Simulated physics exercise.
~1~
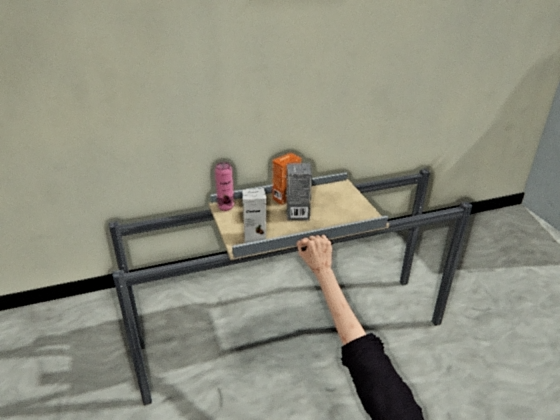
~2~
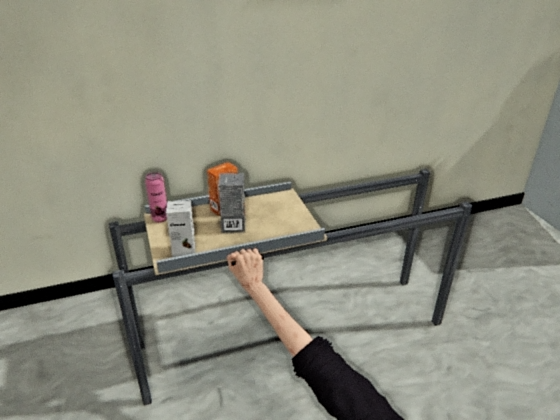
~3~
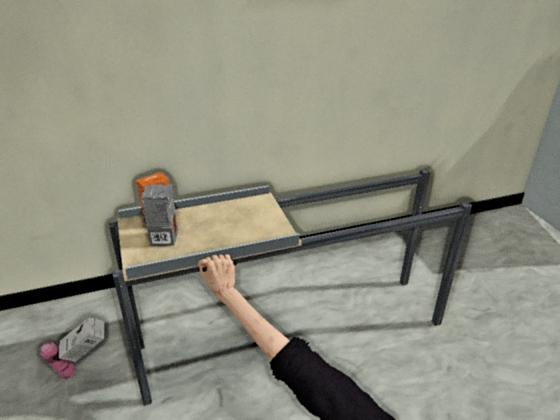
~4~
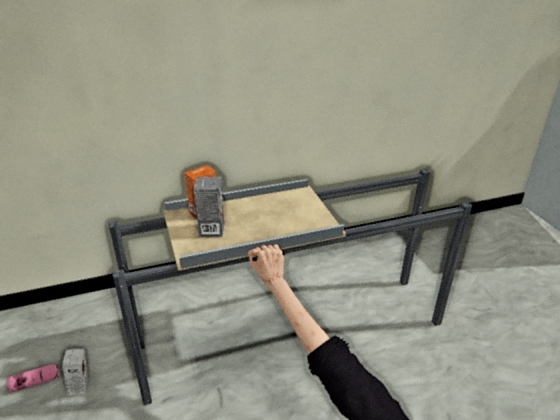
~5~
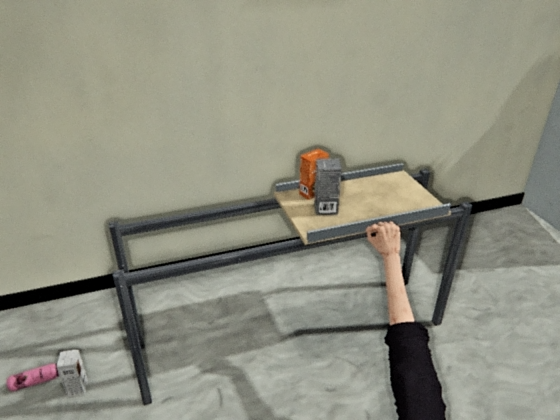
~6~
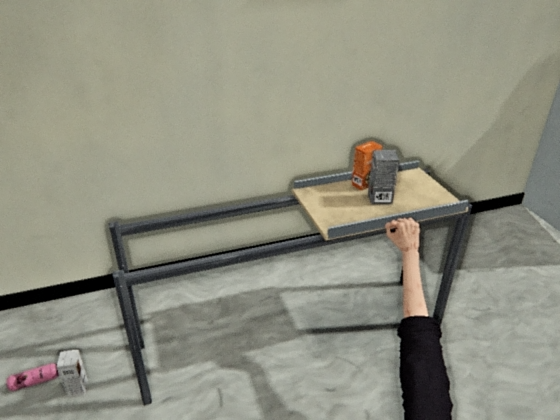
At the start, a pink can, a white carton, a grey carton and an orange packet stand on a wooden tray resting on a dark metal rack, with a hand gripping its front edge. The hand slides the tray left, carrying all four items along. By the time the tray reaches the left end, the pink can and white carton have fallen off that side to the floor. The hand then moves the tray back to the right, all the way to the far end. The grey carton and orange packet finish upright on it, while the fallen two remain on the floor.
